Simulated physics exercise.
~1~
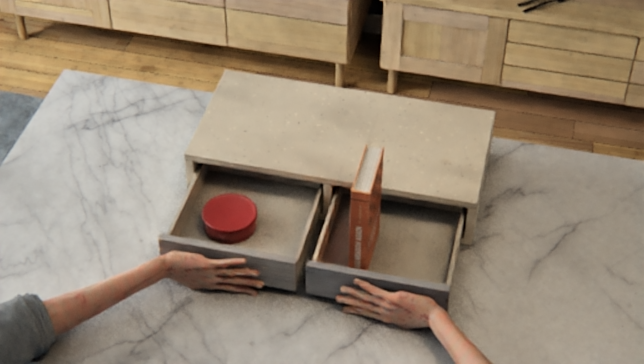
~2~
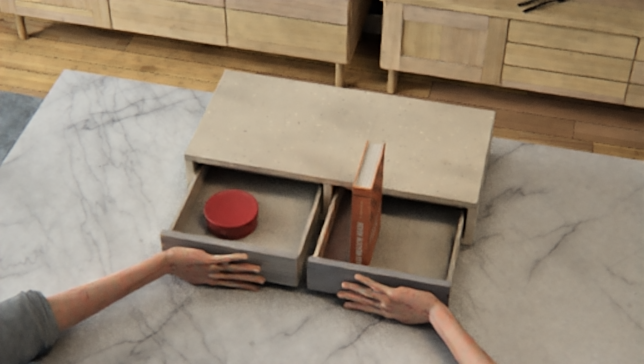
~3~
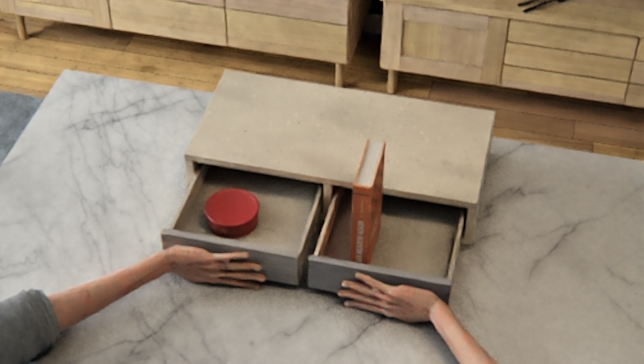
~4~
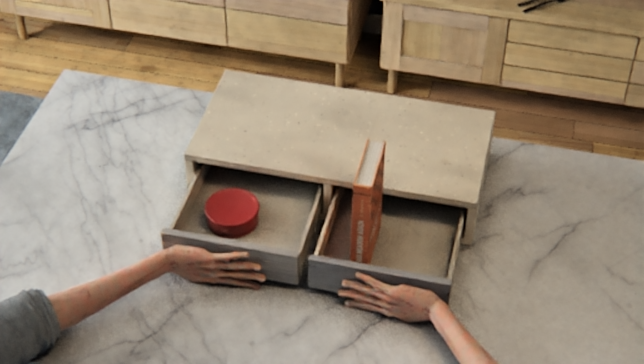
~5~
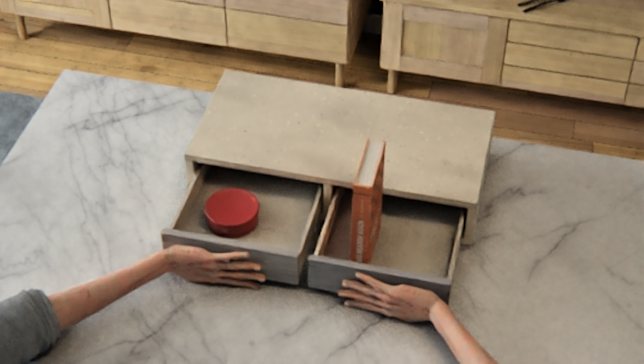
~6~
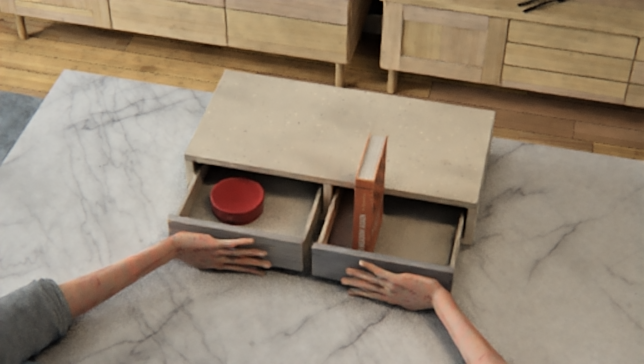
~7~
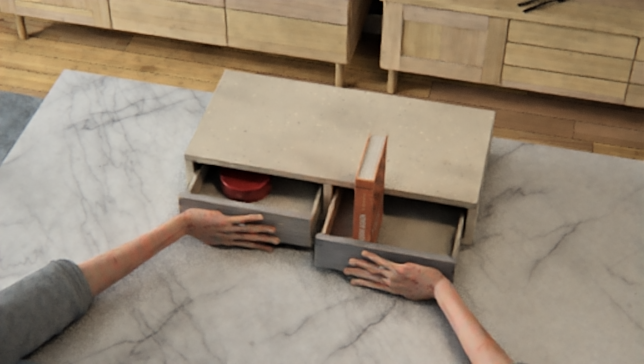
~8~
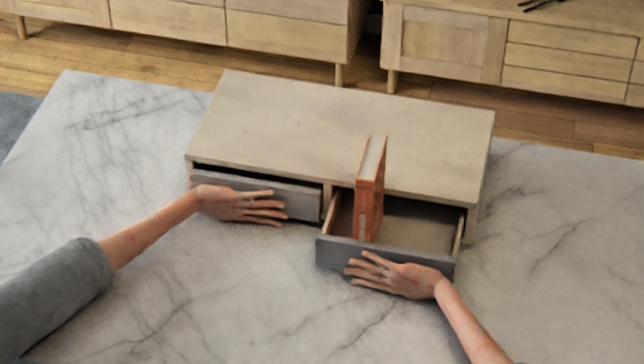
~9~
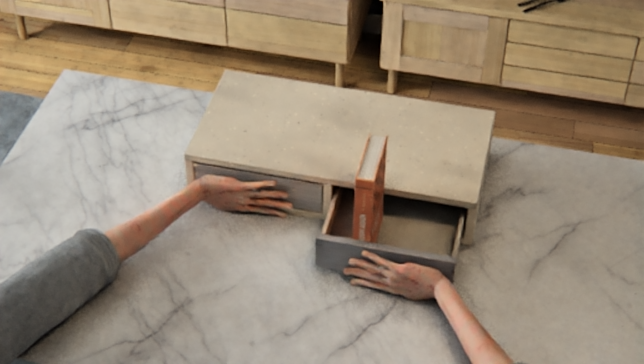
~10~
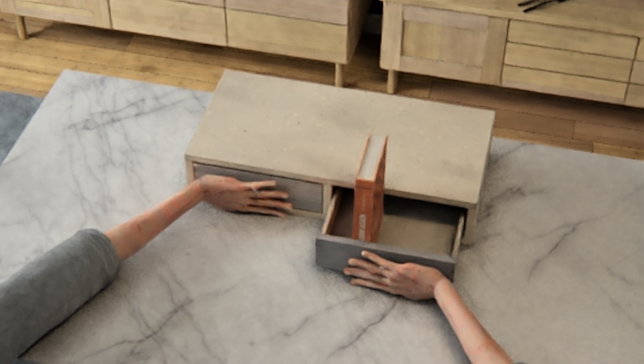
We see a low cabinet with two open drawers, a red tub in the left and an upright orange book in the right, as two hands push them inward; the left drawer closes completely, hiding the tub, while the right moves slightly and stays open, the book still standing.
